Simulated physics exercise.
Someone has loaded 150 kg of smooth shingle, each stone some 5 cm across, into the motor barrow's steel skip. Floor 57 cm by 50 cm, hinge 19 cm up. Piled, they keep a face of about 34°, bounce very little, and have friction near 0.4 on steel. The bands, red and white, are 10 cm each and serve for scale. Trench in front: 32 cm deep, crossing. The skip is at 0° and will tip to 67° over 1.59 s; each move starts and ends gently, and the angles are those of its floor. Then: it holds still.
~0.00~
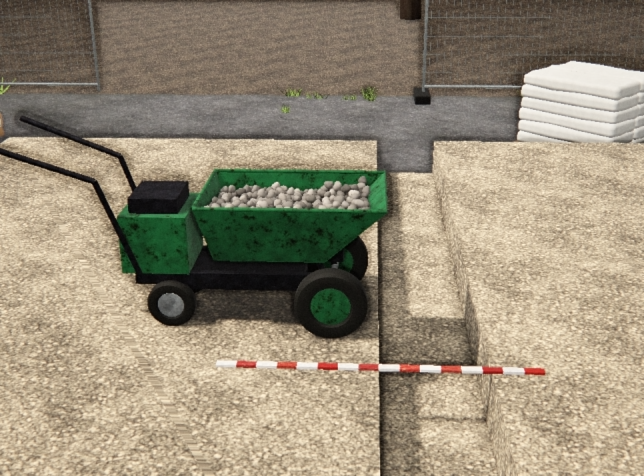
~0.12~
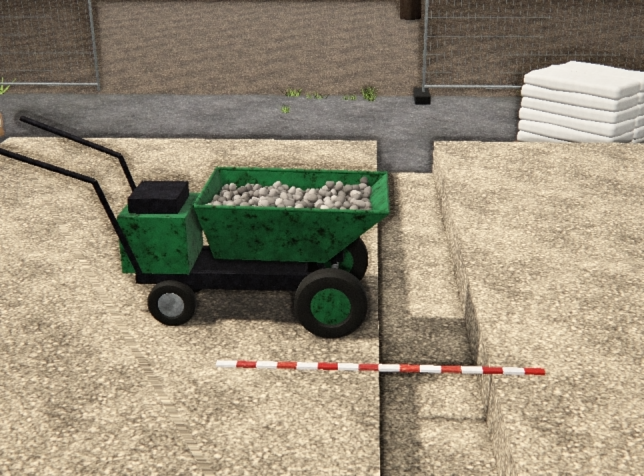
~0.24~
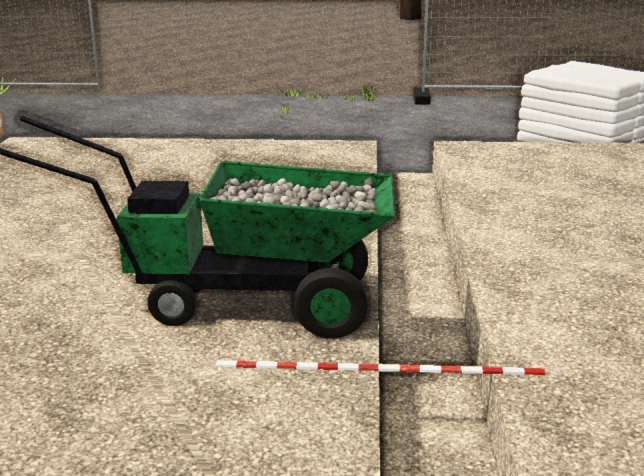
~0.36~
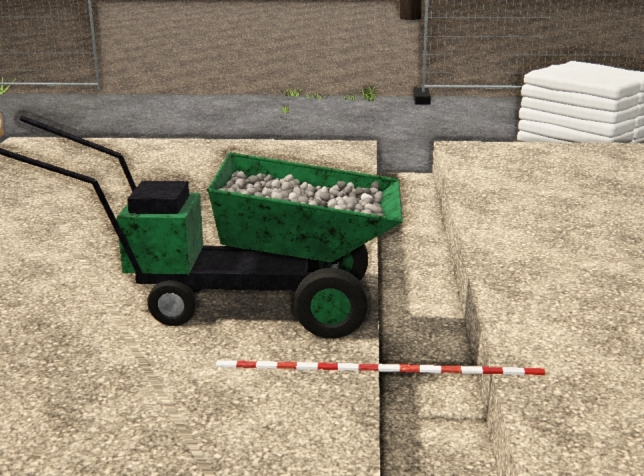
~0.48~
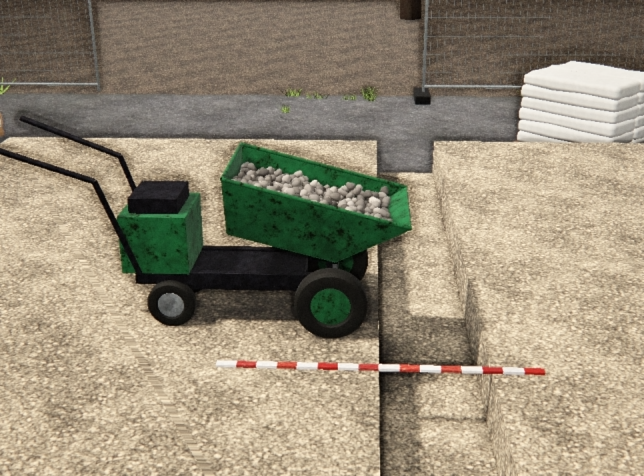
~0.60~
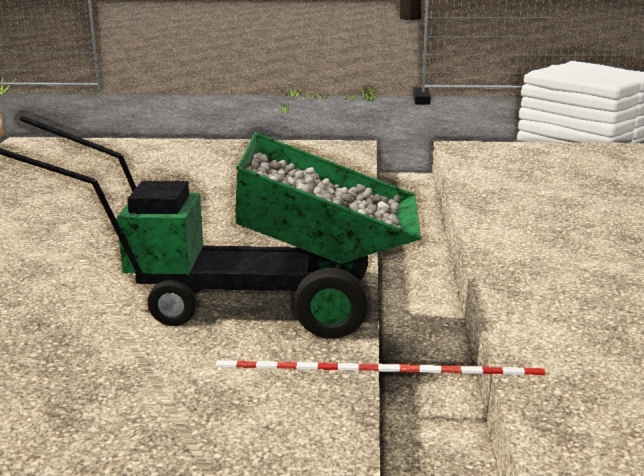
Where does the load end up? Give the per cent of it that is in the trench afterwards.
Some 58 per cent of it.
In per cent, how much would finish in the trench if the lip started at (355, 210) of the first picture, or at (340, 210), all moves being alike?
95 and 100 %.
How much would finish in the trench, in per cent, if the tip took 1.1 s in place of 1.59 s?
Close to 55 per cent then.
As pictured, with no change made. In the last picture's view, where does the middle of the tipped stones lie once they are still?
Roughly (470, 347), I'd say.
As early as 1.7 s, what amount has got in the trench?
Close to 35 per cent has got there by then.
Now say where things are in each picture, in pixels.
In the first frame, lip at (387, 212), floor tilted 0°, highest stones at (312, 191).
In the second frame, the skip is at 1°, its lip at (389, 213); the top of the load is at (305, 191); the stones move at 0.1 m/s on average.
In the third frame, the skip is at 4°, its lip at (394, 216); the top of the load is at (260, 190); the stones move at 0.3 m/s on average.
In the fourth frame, lip at (402, 221), floor tilted 9°, highest stones at (260, 184); the stones move at 0.4 m/s on average.
In the fifth frame, the skip is at 15°, its lip at (412, 229); the top of the load is at (258, 175); the stones move at 0.5 m/s on average.
In the sixth frame, lip at (421, 238), floor tilted 21°, highest stones at (259, 164); the stones move at 0.5 m/s on average.
After 1.2 s the floor is at 56°; 99 % in the skip, 1 % in the trench; the foremost stones are at (462, 291).
After 1.7 s the floor is at 67°; 35 % in the skip, 34 % in the trench, 31 % past the trench; the foremost stones are at (582, 317).
After 2.0 s the floor is at 67°; 8 % in the skip, 49 % in the trench, 43 % past the trench; the foremost stones are past the picture's edge.
After 4.0 s the floor is at 67°; 0 % in the skip, 58 % in the trench, 42 % past the trench; the foremost stones are past the picture's edge.
